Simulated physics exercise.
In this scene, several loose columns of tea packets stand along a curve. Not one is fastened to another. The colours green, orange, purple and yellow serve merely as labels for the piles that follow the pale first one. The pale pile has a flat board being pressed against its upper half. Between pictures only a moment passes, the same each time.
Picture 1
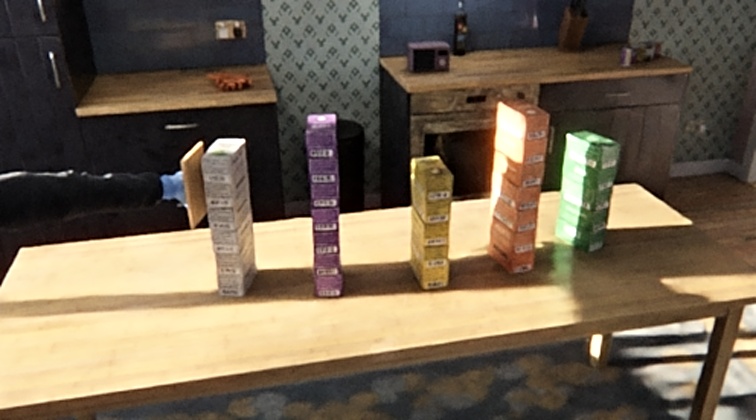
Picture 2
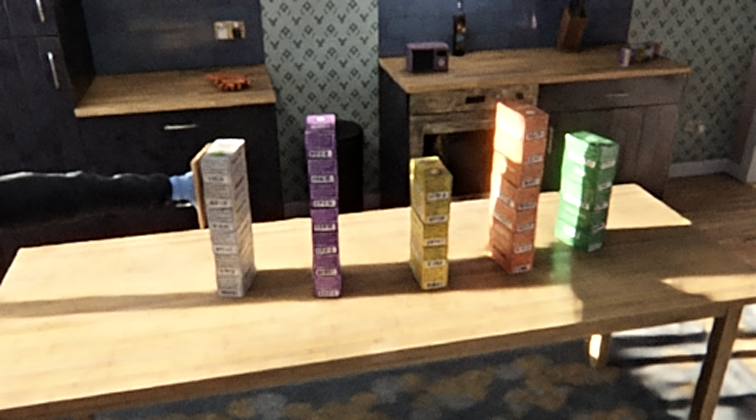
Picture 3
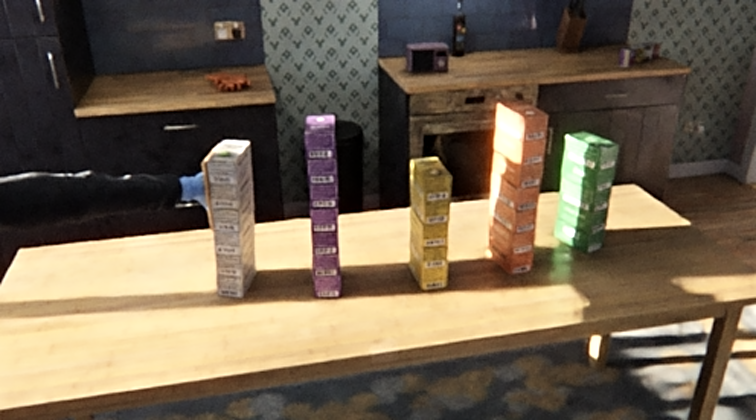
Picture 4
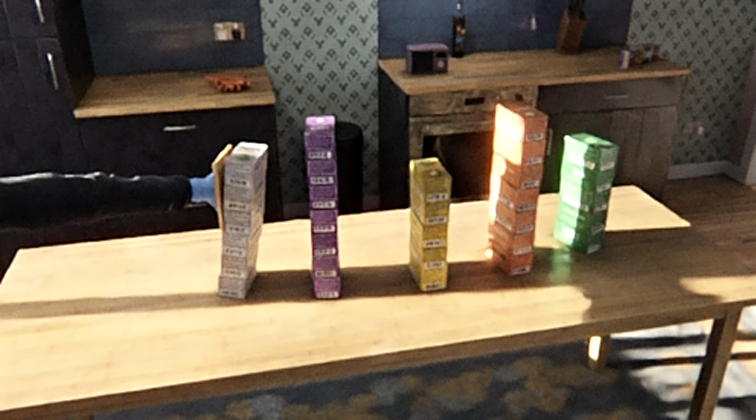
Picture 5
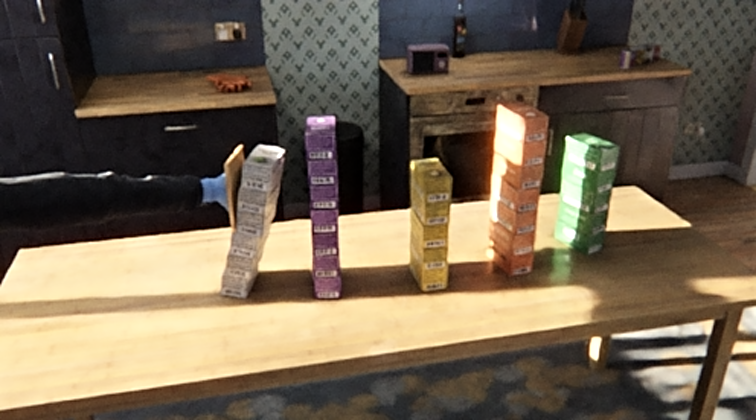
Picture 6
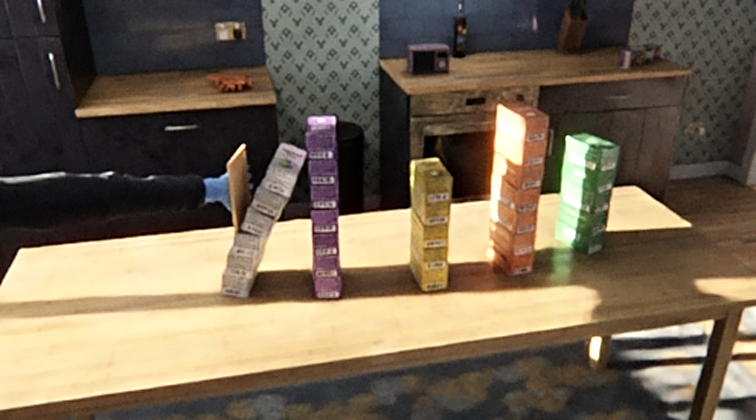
A dark-sleeved arm with a blue-gloved hand pressed a flat board rightward against the upper part of a pale stack of packets, which leaned over toward the purple stack while the other coloured stacks stayed still.
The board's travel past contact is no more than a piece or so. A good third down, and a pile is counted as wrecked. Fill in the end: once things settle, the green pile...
Once things settle, the green pile has gone over.
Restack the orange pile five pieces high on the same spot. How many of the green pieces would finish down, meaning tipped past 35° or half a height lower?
By colour: Green 4.
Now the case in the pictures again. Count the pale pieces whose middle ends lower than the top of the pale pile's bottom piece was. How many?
4.
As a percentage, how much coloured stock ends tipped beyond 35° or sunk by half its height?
About 95 % of them.
Shortly afterwards, 3 of the pale pile down; none of the 5 green packets down (0 of 24 in all colours); top green packet unmoved; top purple packet tilted clearly.
Next, 3 of the pale pile down; none of the 5 green packets down (7 of 24 in all colours); top green packet unmoved; top yellow packet tilted clearly, a little lower.
Some moments later, 3 of the pale pile down; none of the 5 green packets down (18 of 24 in all colours); top green packet tilted barely; top orange packet tilted well over, some three heights lower.
Afterwards, 3 of the pale pile down; 5 of the 5 green packets down (23 of 24 in all colours); top green packet upside down; top purple packet upside down.
In the end, 3 of the pale pile down; 5 of the 5 green packets down (23 of 24 in all colours); top green packet upside down; top purple packet upside down. From the last view, middles, top purple packet near (691, 274).
